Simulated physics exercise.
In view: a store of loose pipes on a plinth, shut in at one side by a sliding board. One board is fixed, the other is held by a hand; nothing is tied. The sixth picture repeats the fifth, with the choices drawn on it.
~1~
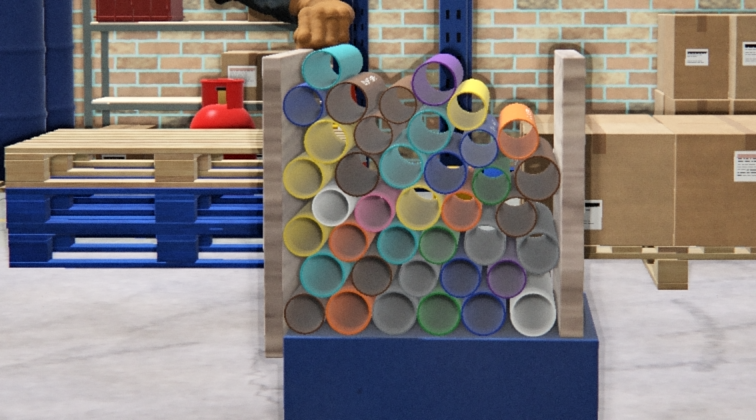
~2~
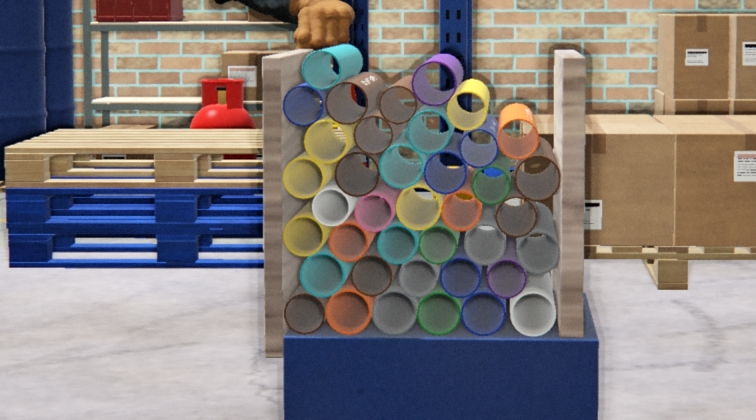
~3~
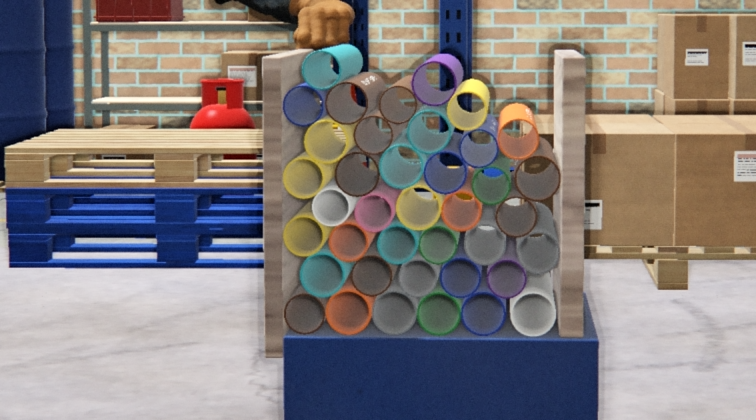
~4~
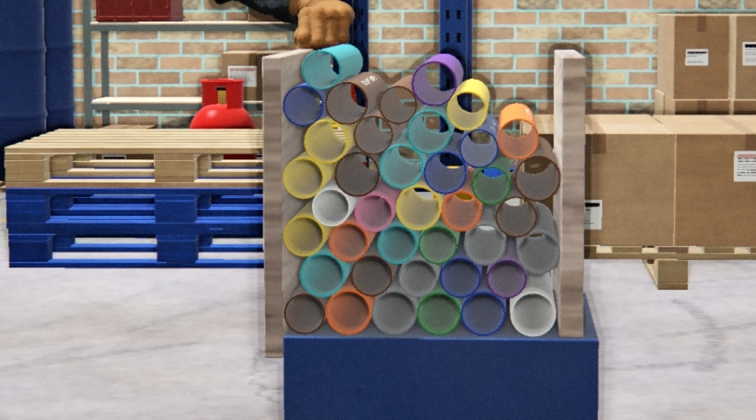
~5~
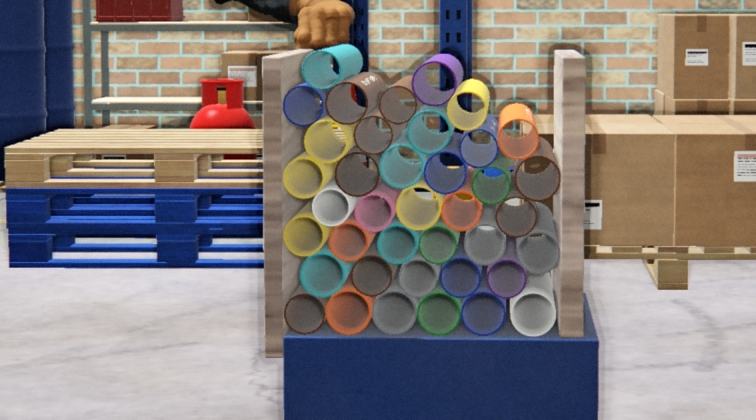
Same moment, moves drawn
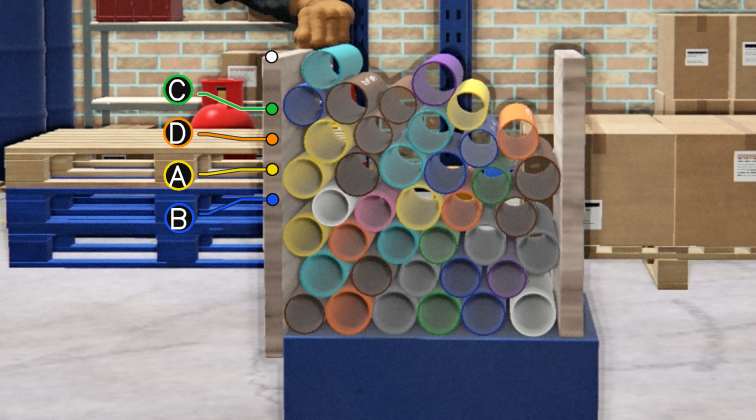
A hand stayed at the top left above a turquoise pipe, while a pile of loose, colourful pipes sat between two upright boards on a blue plinth, and nothing noticeably moved.
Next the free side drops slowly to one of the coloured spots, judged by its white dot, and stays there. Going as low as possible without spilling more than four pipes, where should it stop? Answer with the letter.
Stop at B.
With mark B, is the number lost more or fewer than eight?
At B, fewer than eight.
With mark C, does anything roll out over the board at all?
At C: No.
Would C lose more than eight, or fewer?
At C, fewer than eight.
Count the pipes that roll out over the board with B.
With B, two.
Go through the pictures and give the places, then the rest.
The first picture shows side board (295, 190); a brown pipe (305, 314); a white pipe (533, 313).
The second picture shows a white pipe (533, 313); a yellow pipe (304, 235).
The third picture shows a green pipe (438, 245); a yellow pipe (304, 178).
The fourth picture shows a blue pipe (445, 173); a blue pipe (479, 148).
The fifth picture shows a brown pipe (398, 104); side board (295, 190); a brown pipe (305, 314).
On the marked copy, A at (273, 170); B at (273, 200); C at (272, 109); D at (272, 139); the white dot at (272, 57).
With B. Early on, top of the board (282, 121).
Further on, top of the board (283, 195).
At the end, top of the board (283, 199), two out over the board.
As for the rest, A two out over the board; C none out over the board; D none out over the board.
